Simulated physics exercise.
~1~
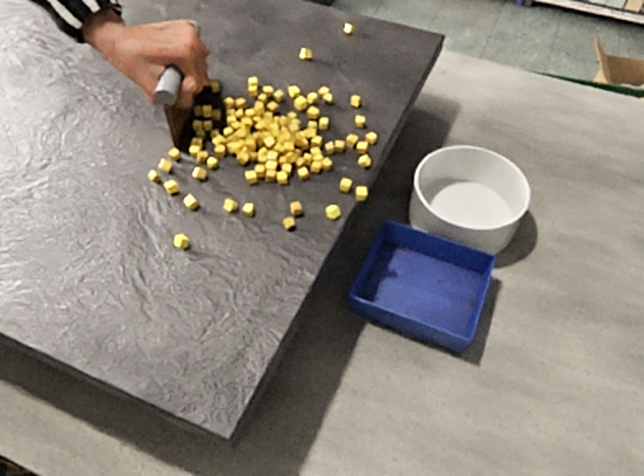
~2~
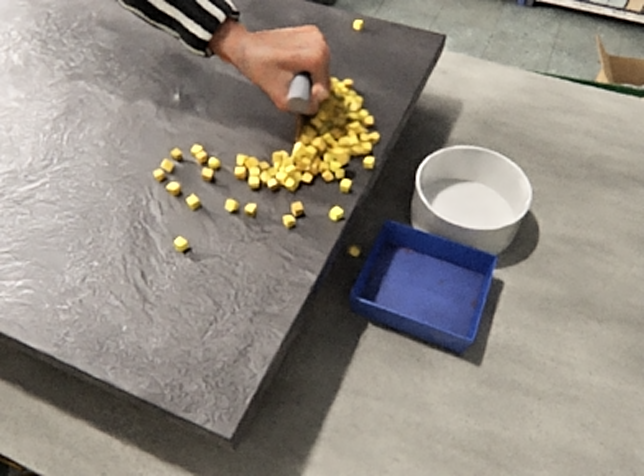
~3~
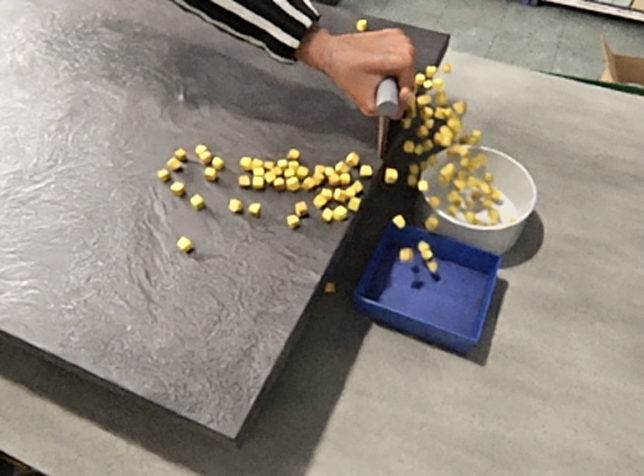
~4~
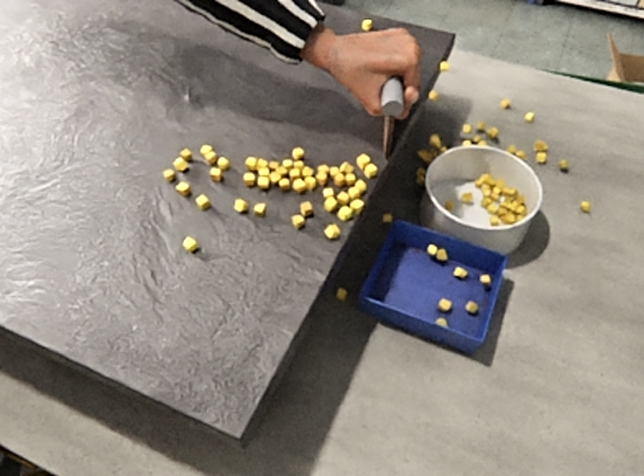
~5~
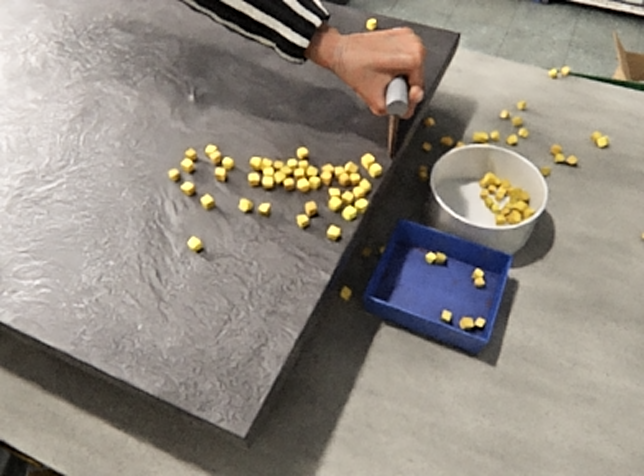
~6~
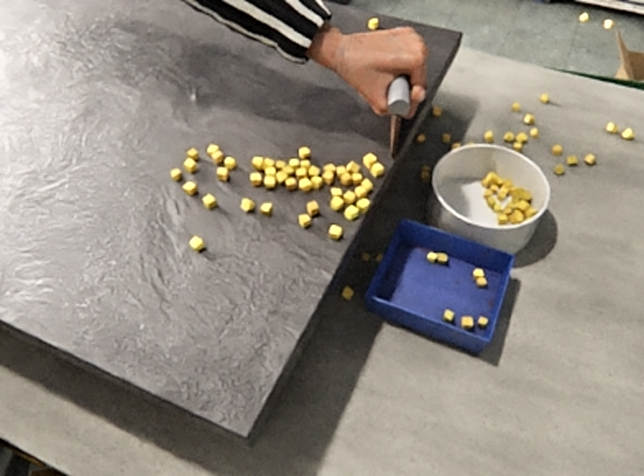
On a dark, textured board set above a grey surface, a hand in a striped sleeve holds a scraper against a scattered heap of small yellow cubes. The hand sweeps the scraper to the right, bunching many cubes toward the board's edge while others stay behind. A cluster then spills over the side, tumbling toward a round white pot and a rectangular blue tin. The scraper stops at the edge as missed cubes bounce and scatter across the surface. Finally, a pile rests in the pot, a few cubes sit in the tin, and many remain on the board.
